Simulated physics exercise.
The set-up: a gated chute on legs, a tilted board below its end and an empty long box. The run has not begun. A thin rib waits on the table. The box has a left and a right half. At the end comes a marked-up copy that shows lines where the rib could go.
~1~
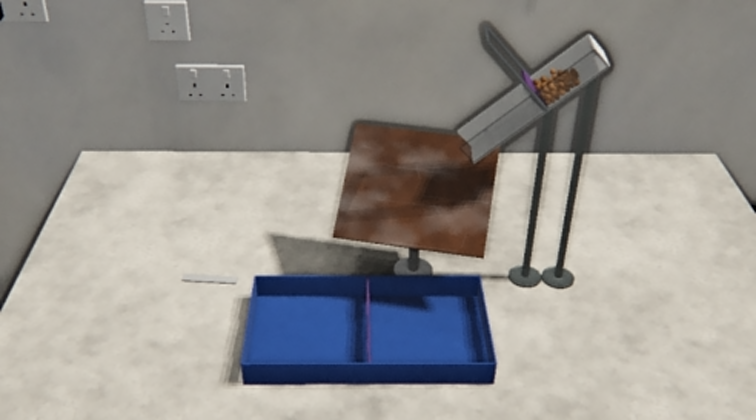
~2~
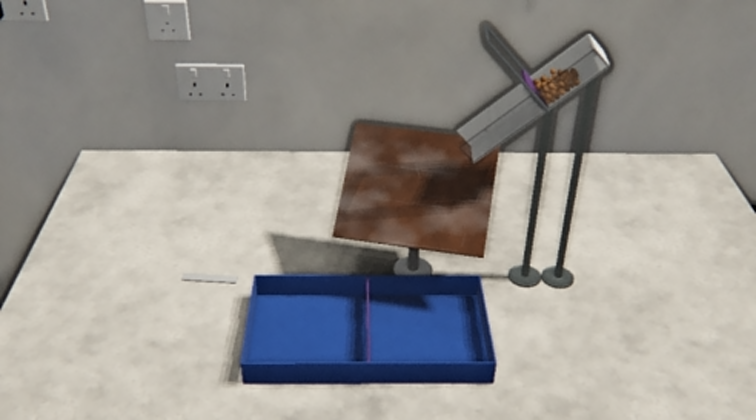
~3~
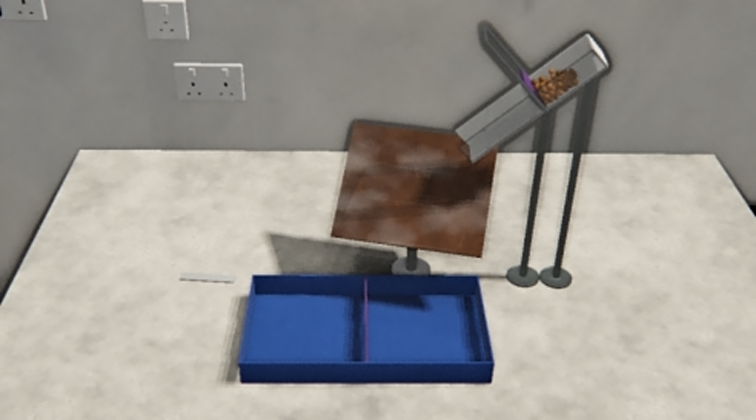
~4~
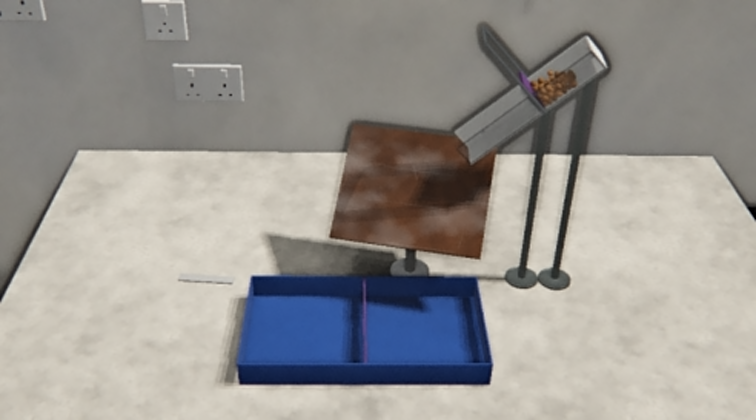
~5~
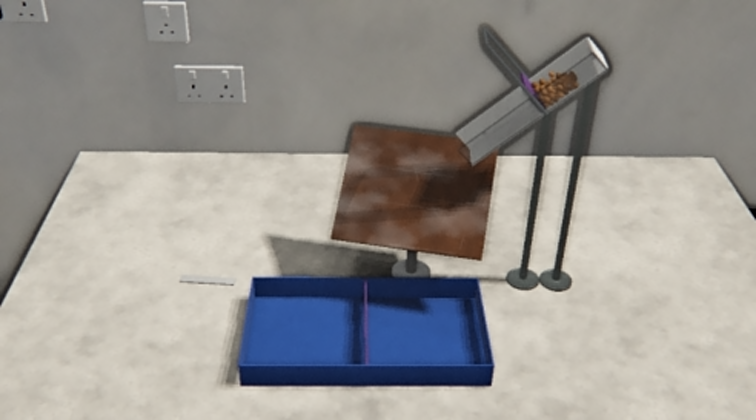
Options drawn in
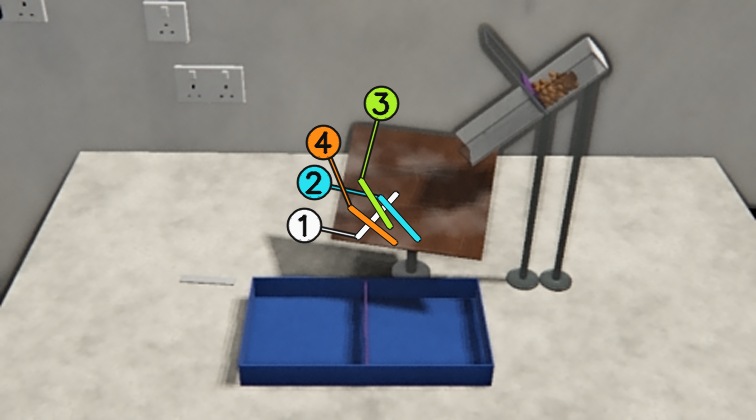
The clip shows small brown pieces resting behind a purple gate in a sloping grey chute, beside a tilted brown board and an empty blue box with two halves; apart from slight shifts of the view, nothing moves.
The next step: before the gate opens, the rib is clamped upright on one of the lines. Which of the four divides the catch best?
I would pick line 1.
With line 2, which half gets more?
The right half.
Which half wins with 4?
The right half.
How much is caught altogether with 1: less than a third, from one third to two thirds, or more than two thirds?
More than two thirds.
On the marked copy, line 1 from (396, 194) to (358, 236); line 2 from (380, 197) to (417, 238); line 3 from (361, 180) to (389, 226); line 4 from (351, 208) to (394, 242).
With 1, of what is caught, about half in the left half, about half in the right.
With 2, of what is caught, a small part in the left half, nearly all in the right.
With 3, of what is caught, a small part in the left half, most in the right.
With 4, of what is caught, a stray few in the left half, nearly all in the right.
